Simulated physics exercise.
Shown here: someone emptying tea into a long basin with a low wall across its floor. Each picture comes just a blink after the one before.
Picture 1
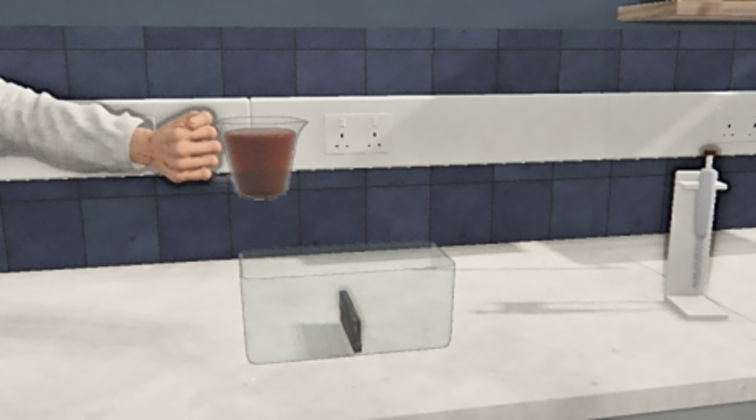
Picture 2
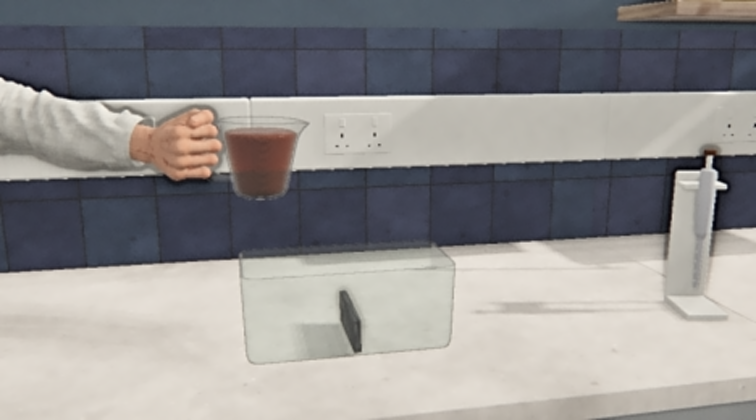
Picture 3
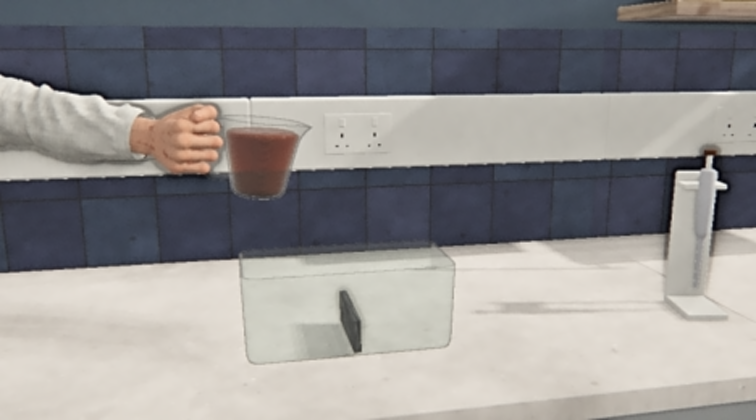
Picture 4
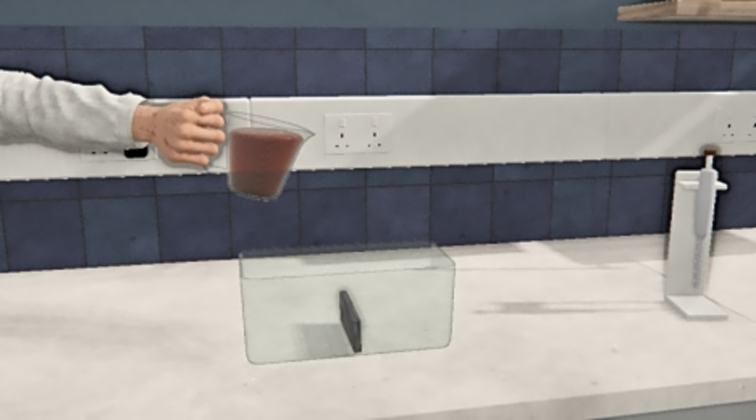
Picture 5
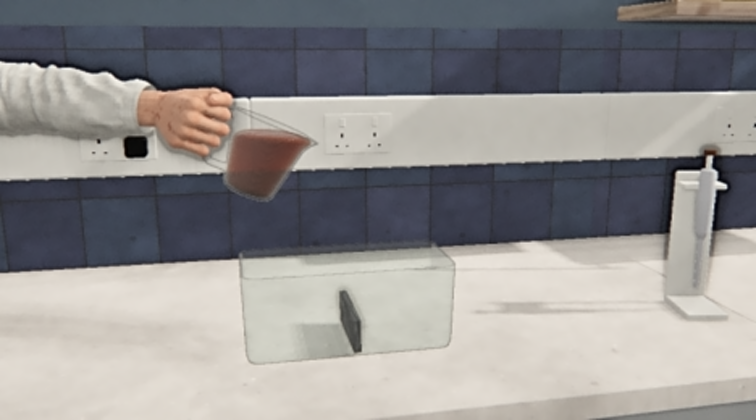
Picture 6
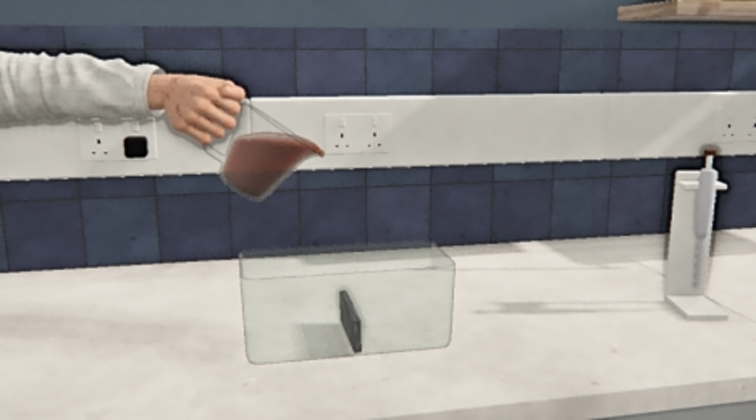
A hand in a pale grey sleeve reaches in from the left, holding a clear jug of reddish-brown tea above a white kitchen counter, seen from the front and slightly above. Below sits a long clear basin with a small dark wall inside, before blue tiles, white sockets and a white stand at right. The hand rises slightly and tilts the jug rightward, slowly then faster, bringing tea to its lip, while the camera stays still.
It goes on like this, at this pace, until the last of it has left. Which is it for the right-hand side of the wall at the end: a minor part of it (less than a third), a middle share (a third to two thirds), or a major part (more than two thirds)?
It holds a middle share.
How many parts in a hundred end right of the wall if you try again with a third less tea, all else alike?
Some 20 parts in a hundred, give or take.
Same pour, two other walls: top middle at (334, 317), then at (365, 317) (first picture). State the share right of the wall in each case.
It would come to roughly 75 per cent the first time and roughly 25 per cent the second.
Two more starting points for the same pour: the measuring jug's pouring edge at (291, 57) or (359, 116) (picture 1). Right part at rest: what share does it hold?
Near 35 per cent for the first start, near 85 per cent for the second.
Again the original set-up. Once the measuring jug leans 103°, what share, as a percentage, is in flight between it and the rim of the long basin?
It comes to around 30 per cent.
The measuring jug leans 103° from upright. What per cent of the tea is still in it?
I'd put it near 30 %.
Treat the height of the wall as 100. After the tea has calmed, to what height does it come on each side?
Left side roughly 30, right side roughly 20.
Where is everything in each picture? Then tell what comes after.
In the first picture, it leans 0°; its right rim is at (309, 121); the tea meets the walls at (222, 132) and (297, 131); the long basin's rim runs from (240, 266) to (443, 253); the wall's top is at (350, 306).
In the second picture, it leans 2°; its right rim is at (310, 122); the tea meets the walls at (223, 132) and (298, 131).
In the third picture, it leans 6°; its right rim is at (312, 126); the tea meets the walls at (225, 130) and (300, 133).
In the fourth picture, it leans 14°; its right rim is at (316, 133); the tea meets the walls at (229, 131) and (304, 135).
In the fifth picture, it leans 24°; its right rim is at (319, 143); the tea meets the walls at (232, 134) and (312, 138).
In the sixth picture, it leans 35°; its right rim is at (321, 155); the tea meets the walls at (234, 140) and (316, 148); 3 per cent is over the edge.
A moment on, the measuring jug is tipped right over and 32 per cent is still to pour, 5 is left of the wall and 30 right of it.
Next, the measuring jug is tipped right over and 1 per cent is still to pour, 52 is left of the wall and 43 right of it.
Then the measuring jug is tipped right over and 0 per cent is still to pour, 54 is left of the wall and 44 right of it.
Later the measuring jug is tipped right over and 0 per cent is still to pour, 54 is left of the wall and 44 right of it.
In the end 54 per cent lies left of the wall, 44 right of it and 2 outside.
